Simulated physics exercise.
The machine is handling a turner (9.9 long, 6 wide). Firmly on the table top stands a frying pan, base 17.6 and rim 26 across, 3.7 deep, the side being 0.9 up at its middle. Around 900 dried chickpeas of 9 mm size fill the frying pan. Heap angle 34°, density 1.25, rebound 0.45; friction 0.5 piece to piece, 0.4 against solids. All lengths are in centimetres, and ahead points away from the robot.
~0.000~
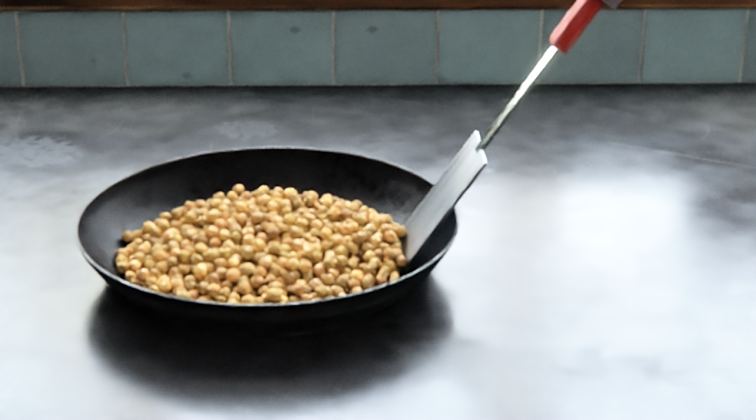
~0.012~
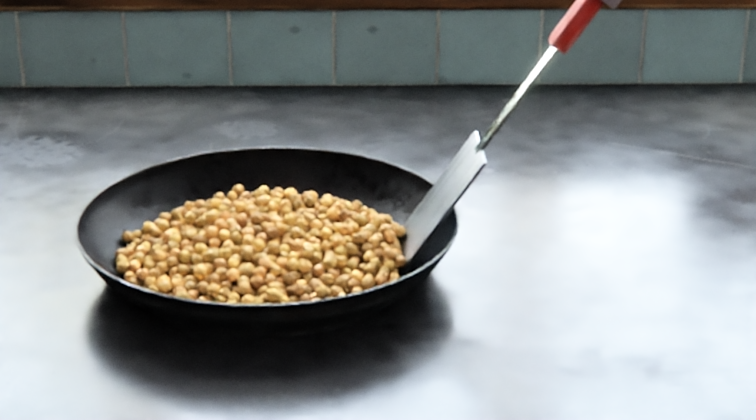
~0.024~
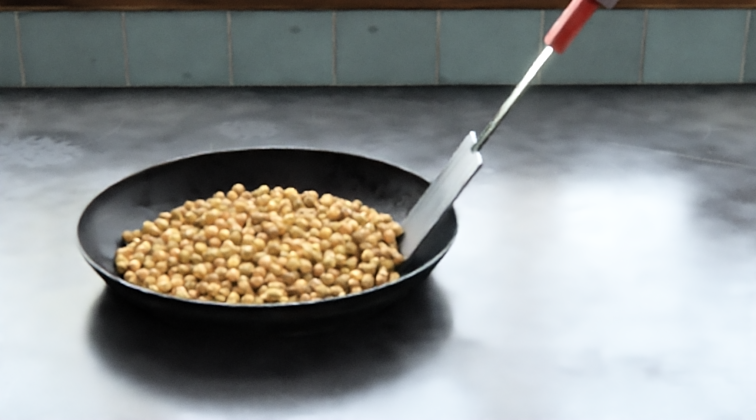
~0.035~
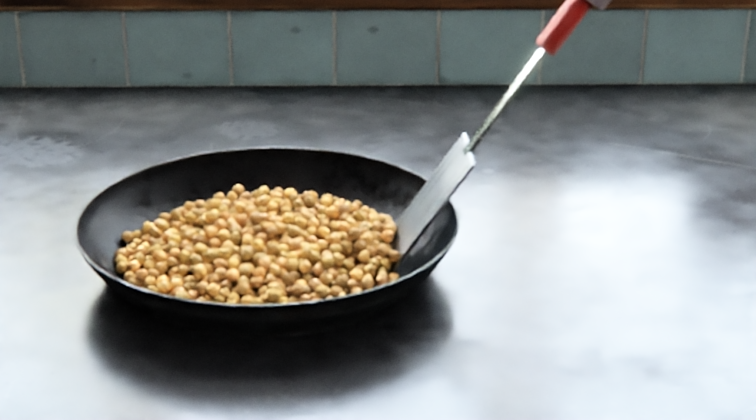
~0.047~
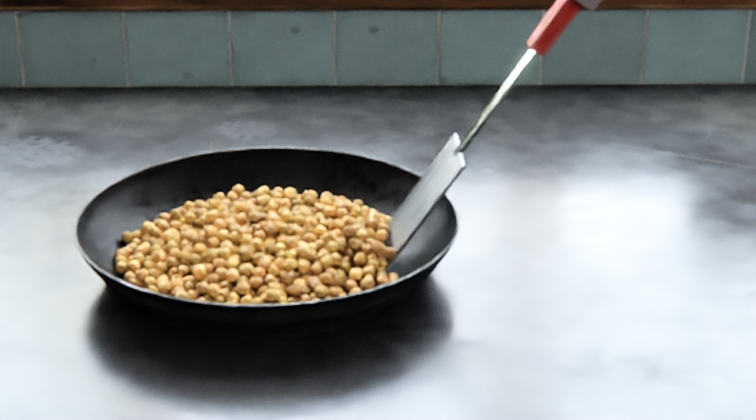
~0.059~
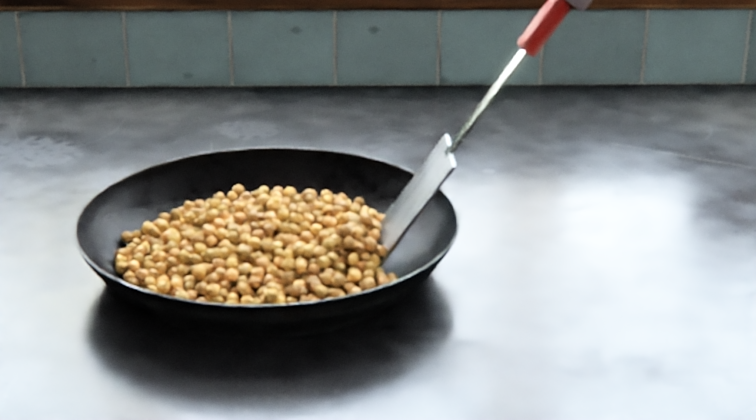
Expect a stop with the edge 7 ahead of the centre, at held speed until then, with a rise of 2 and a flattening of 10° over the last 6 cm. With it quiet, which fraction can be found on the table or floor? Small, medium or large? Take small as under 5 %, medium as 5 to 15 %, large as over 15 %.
Small, so under 5 %.
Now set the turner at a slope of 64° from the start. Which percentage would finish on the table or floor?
In that case, around 0 percent would end up on the table or floor.
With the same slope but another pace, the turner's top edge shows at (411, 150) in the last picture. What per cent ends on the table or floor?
Roughly 10 per cent.
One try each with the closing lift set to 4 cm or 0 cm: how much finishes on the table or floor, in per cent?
Close to 0 and 0 percent respectively.
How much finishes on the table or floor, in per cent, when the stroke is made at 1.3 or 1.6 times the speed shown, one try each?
The two tries give about 0 and 5 in a hundred.
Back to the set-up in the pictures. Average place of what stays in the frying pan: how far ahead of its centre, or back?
I'd say close to 3.5 cm toward the front.
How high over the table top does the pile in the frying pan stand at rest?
It reaches roughly 5.0 cm.
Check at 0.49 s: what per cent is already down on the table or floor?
Share at that moment: Roughly 0 %.
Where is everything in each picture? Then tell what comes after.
The first frame shows turner top edge at (481, 147), sloping 56°; upper third of the load around (272, 239), from x 120 to 400, top at y 190; 900 in the frying pan.
The second frame shows turner top edge at (481, 147), sloping 56°; upper third of the load around (272, 239), from x 120 to 400, top at y 190.
The third frame shows turner top edge at (477, 147), sloping 56°; upper third of the load around (273, 239), from x 120 to 400, top at y 190.
The fourth frame shows turner top edge at (469, 149), sloping 56°; upper third of the load around (275, 238), from x 120 to 395, top at y 190.
The fifth frame shows turner top edge at (460, 150), sloping 56°; upper third of the load around (282, 236), from x 120 to 395, top at y 190.
The sixth frame shows turner top edge at (451, 150), sloping 56°; upper third of the load around (281, 235), from x 120 to 395, top at y 190; 900 in the frying pan.
By 0.15 s, sloping 56°, highest piece 5 above the table; 900 in the frying pan.
By 0.25 s, sloping 52°, highest piece 5 above the table; 900 in the frying pan.
By 0.49 s, sloping 46°, highest piece 5 above the table; 900 in the frying pan.
By 1.54 s, sloping 46°, highest piece 5 above the table; 900 in the frying pan.
Final count, 900 in the frying pan. That is 0 % on the table or floor.
